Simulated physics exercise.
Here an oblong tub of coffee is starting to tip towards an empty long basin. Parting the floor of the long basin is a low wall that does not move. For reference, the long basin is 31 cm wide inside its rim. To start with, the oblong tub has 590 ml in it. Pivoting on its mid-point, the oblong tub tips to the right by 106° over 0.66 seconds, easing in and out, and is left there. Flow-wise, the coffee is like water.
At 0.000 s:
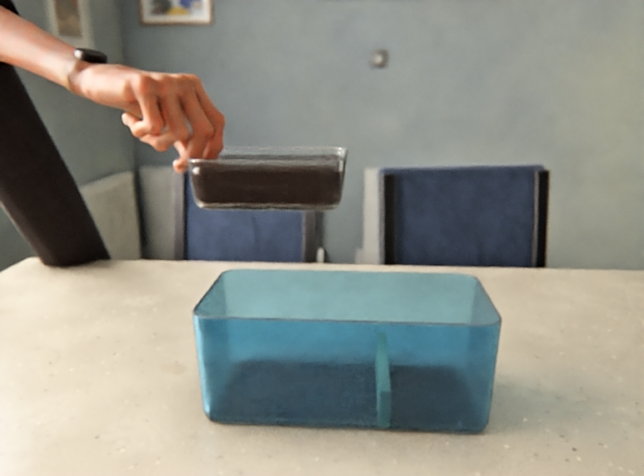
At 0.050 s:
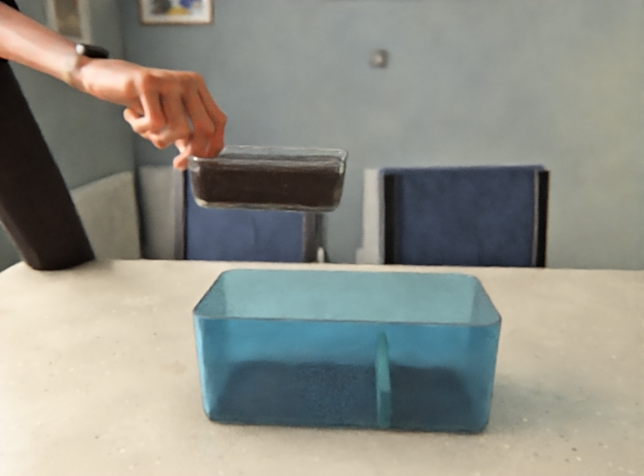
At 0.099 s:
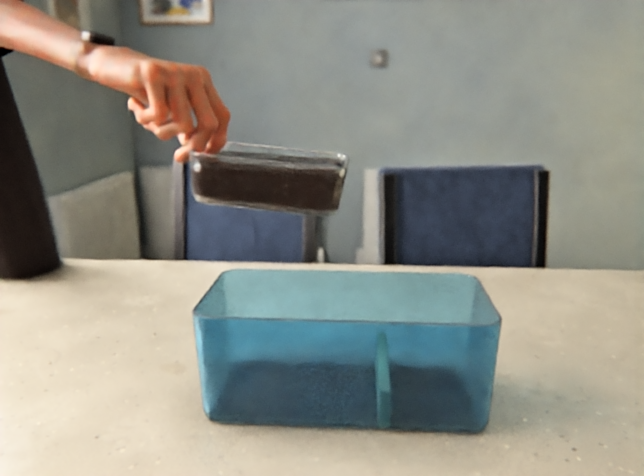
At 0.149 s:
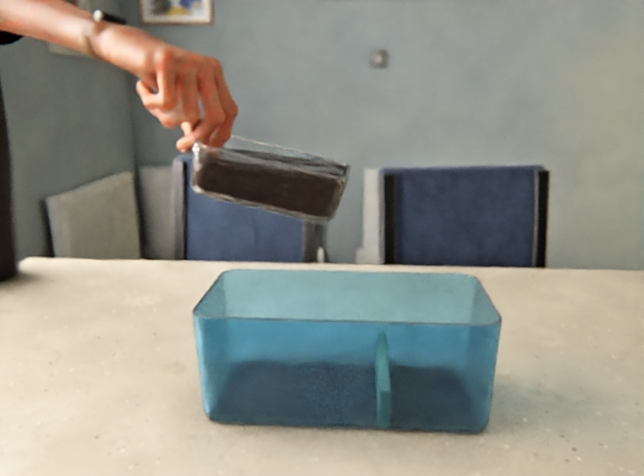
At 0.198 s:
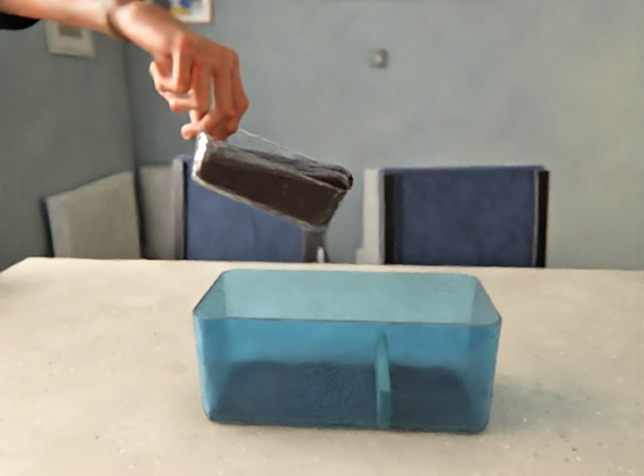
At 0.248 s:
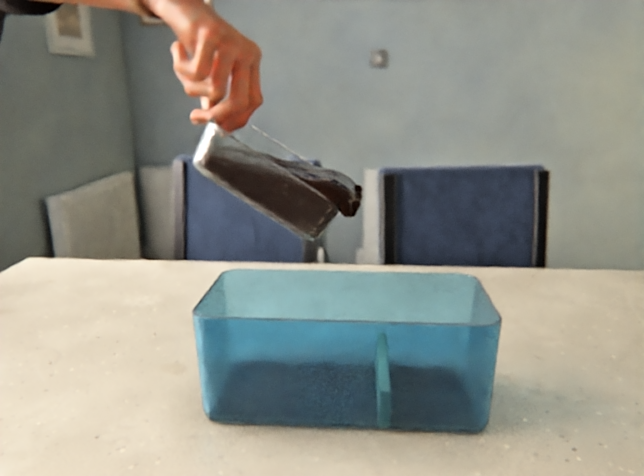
A small clear tub of dark liquid, held by a hand above a blue divided basin on a table, tilted slowly and then more steeply to the right, and the liquid began pouring over its edge.
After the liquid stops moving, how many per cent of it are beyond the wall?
About 56 per cent.
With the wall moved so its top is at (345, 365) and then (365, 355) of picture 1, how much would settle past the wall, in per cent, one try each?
The first gives near 75 per cent and the second near 65 per cent.
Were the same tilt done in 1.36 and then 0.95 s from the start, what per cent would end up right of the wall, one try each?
Around 70 per cent first, around 65 per cent next.
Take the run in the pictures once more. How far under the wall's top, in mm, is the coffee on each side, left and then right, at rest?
Roughly 34 mm on the left side and roughly 18 mm on the right.
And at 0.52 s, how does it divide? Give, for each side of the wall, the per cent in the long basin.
Left about 14, right about 52.
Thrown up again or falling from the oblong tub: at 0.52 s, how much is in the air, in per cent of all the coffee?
Around 28 percent.
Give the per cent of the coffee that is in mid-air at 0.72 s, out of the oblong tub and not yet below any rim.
I'd say some 10 per cent is in the air.
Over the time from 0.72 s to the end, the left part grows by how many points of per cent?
That amounts to roughly 7 per cent of the whole.
After 0.52 s the tilt is 95° and 4 per cent is still to pour, 14 is left of the wall and 53 right of it.
After 0.72 s the tilt is 106° and 0 per cent is still to pour, 30 is left of the wall and 55 right of it.
After 0.93 s the tilt is 106° and 0 per cent is still to pour, 36 is left of the wall and 57 right of it.
After 1.16 s the tilt is 106° and 0 per cent is still to pour, 37 is left of the wall and 56 right of it.
In the end 37 per cent lies left of the wall, 56 right of it and 7 outside.
